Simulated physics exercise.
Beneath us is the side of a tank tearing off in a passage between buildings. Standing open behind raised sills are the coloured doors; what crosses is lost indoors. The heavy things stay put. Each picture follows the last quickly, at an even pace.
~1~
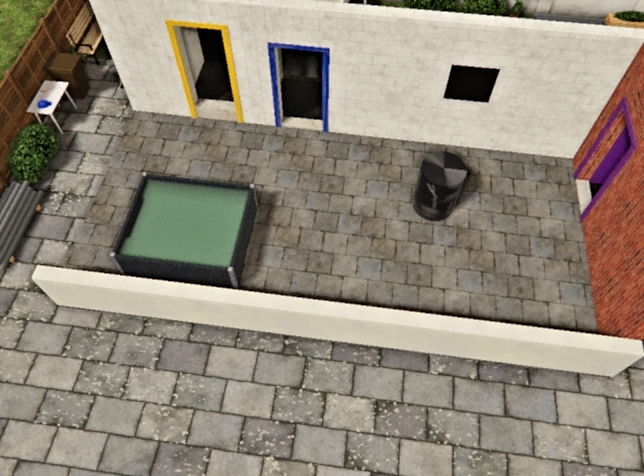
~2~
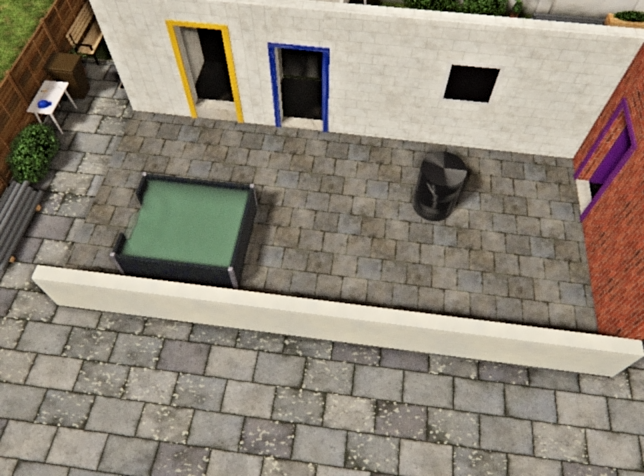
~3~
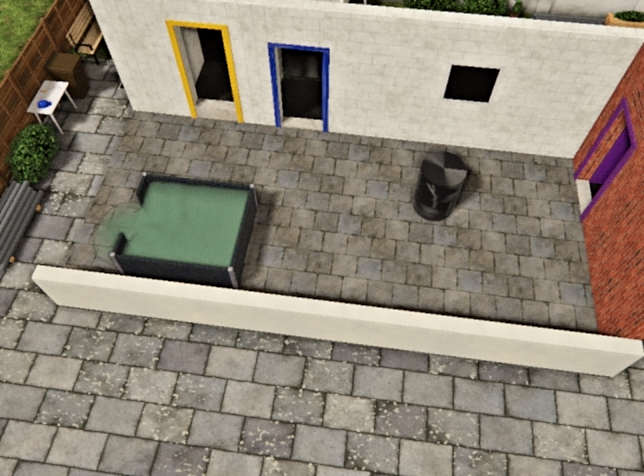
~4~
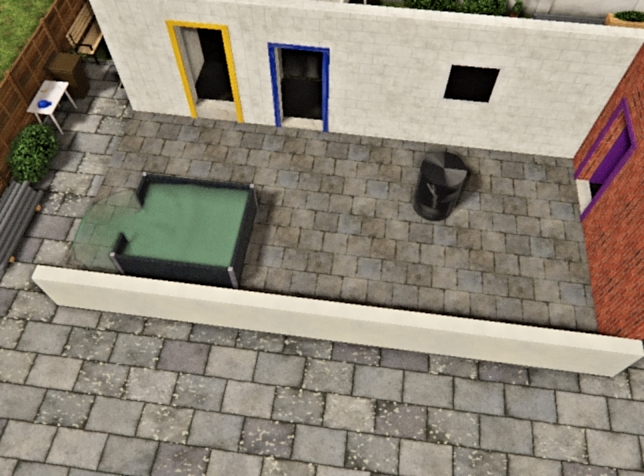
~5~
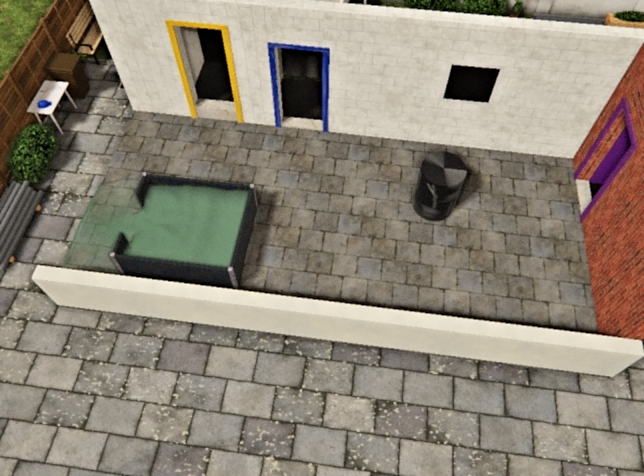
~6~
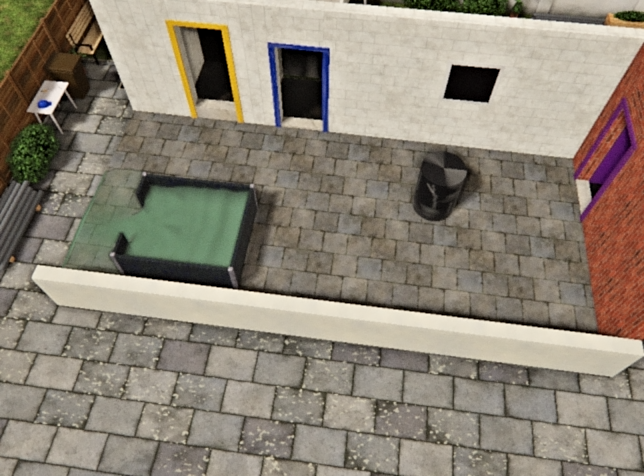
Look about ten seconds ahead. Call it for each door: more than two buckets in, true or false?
Blue door false, yellow door false, purple door false.
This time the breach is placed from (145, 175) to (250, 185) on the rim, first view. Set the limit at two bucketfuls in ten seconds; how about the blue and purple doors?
In short: Blue door exceeds the limit, purple door exceeds the limit.
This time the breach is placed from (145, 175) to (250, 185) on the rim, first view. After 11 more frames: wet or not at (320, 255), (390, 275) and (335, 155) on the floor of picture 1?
Bone-dry, bone-dry, submerged.
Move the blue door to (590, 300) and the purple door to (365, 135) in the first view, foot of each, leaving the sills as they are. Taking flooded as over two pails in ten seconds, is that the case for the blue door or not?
Note: Blue door keeps within limits.
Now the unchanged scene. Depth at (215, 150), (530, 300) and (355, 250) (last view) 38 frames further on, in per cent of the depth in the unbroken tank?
Going in order, roughly 0, 0 and 0 %.
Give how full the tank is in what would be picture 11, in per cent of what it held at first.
I'd put it close to 70 percent.
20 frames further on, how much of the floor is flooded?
About 5 per cent.
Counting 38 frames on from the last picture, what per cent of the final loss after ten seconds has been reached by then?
Estimate: 85 %.
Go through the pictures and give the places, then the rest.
Still water in the open tank at (186, 222), in the first picture.
The front is at a hidden place, out from the gap at (139, 228), in the second picture.
The front is at (98, 235), out from the gap at (139, 229), in the third picture.
The front is at (75, 244), out from the gap at (139, 228), in the fourth picture.
The front is at (99, 190), out from the gap at (139, 228), in the fifth picture.
The front is at a hidden place, out from the gap at (139, 228), in the sixth picture.
A moment on, water covers 5 % of the floor; the blue door not reached, the yellow door not reached, the purple door not reached.
Next, water covers 5 % of the floor; the blue door not reached, the yellow door not reached, the purple door not reached.
Then, water covers 5 % of the floor; the blue door not reached, the yellow door not reached, the purple door not reached.
Later, water covers 5 % of the floor; the blue door not reached, the yellow door not reached, the purple door not reached.
In the end, water covers 5 % of the floor; the blue door not reached, the yellow door not reached, the purple door not reached.
